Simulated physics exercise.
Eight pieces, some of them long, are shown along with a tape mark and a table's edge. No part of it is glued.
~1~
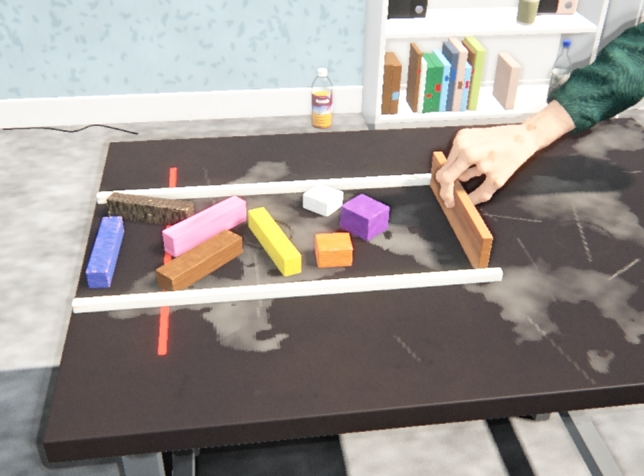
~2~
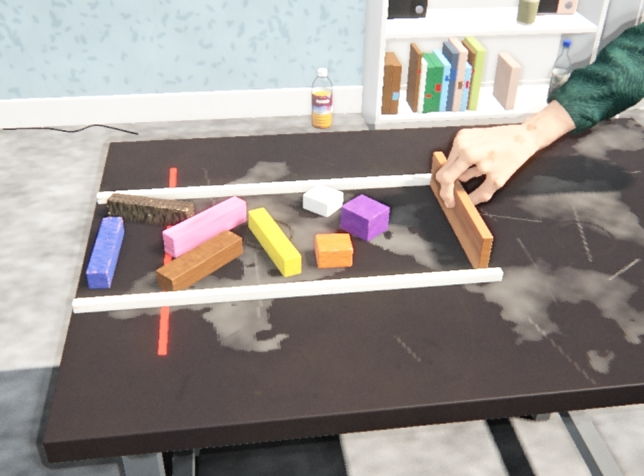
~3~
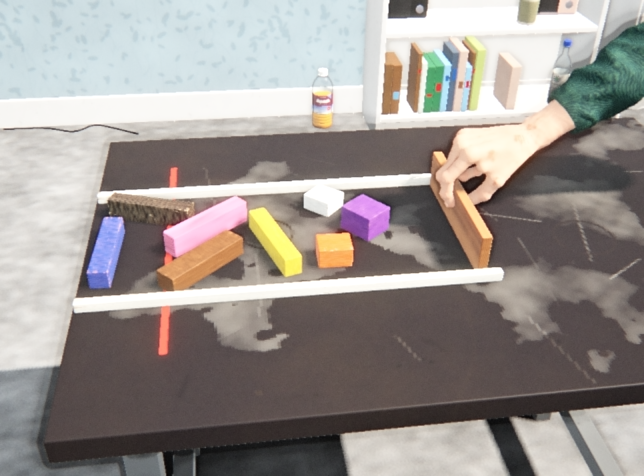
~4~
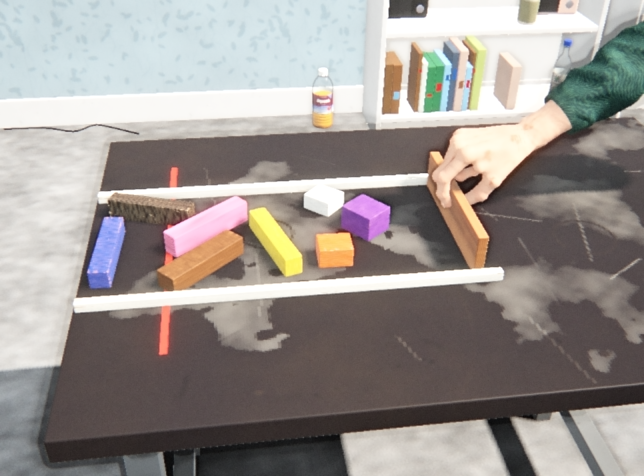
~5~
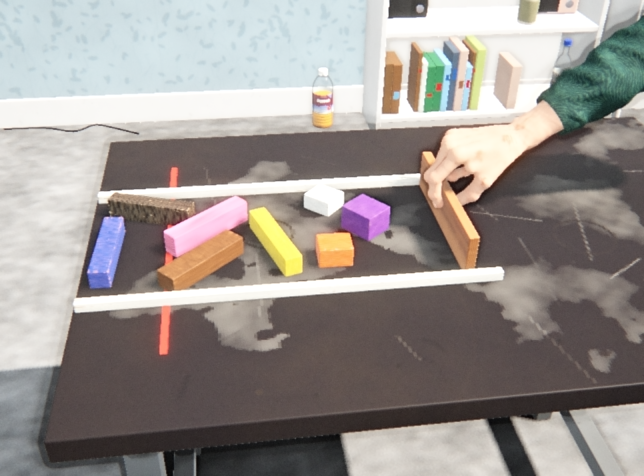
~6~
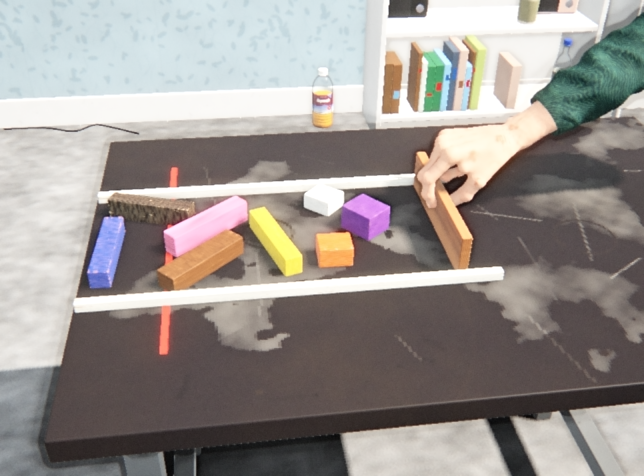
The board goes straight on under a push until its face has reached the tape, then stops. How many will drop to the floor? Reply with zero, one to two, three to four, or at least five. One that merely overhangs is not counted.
It comes to one to two.
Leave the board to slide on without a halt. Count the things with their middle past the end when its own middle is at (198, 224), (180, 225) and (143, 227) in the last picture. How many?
1, 2 and 4.
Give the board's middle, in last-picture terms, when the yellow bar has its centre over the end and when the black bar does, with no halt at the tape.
The middle is at (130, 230) when it's the yellow bar, and at (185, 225) when it's the black bar.
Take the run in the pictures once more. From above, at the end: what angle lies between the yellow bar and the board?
Out of line by around 0°.
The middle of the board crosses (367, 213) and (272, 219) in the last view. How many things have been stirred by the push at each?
Note: First position 1; second position 6.
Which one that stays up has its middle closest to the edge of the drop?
Brown bar.
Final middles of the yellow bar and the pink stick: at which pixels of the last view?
In the last picture the first middle sits at (124, 252) and the other at (104, 225).
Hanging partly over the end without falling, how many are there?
Overhang count: 2.
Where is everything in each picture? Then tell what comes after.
Blue bar (106, 251); black bar (151, 210); brown bar (201, 261); board (458, 208); tape (169, 245), in the first frame.
Black bar (151, 210); purple block (365, 218), in the second frame.
Brown bar (201, 261); pink stick (207, 226), in the third frame.
Blue bar (107, 251); yellow bar (274, 241), in the fourth frame.
Black bar (152, 210); board (446, 208), in the fifth frame.
Blue bar (107, 251); black bar (152, 210); brown bar (202, 261); board (440, 209); tape (170, 244), in the sixth frame.
Early on, none off yet; blue bar at rest near (107, 251); black bar at rest near (152, 210); brown bar at rest near (202, 261).
A while later, none off yet; blue bar at rest near (107, 251); black bar moving near (146, 209); brown bar travelled a little near (169, 262).
Finally, the number that fall off is one or two; lost, black bar and blue bar.
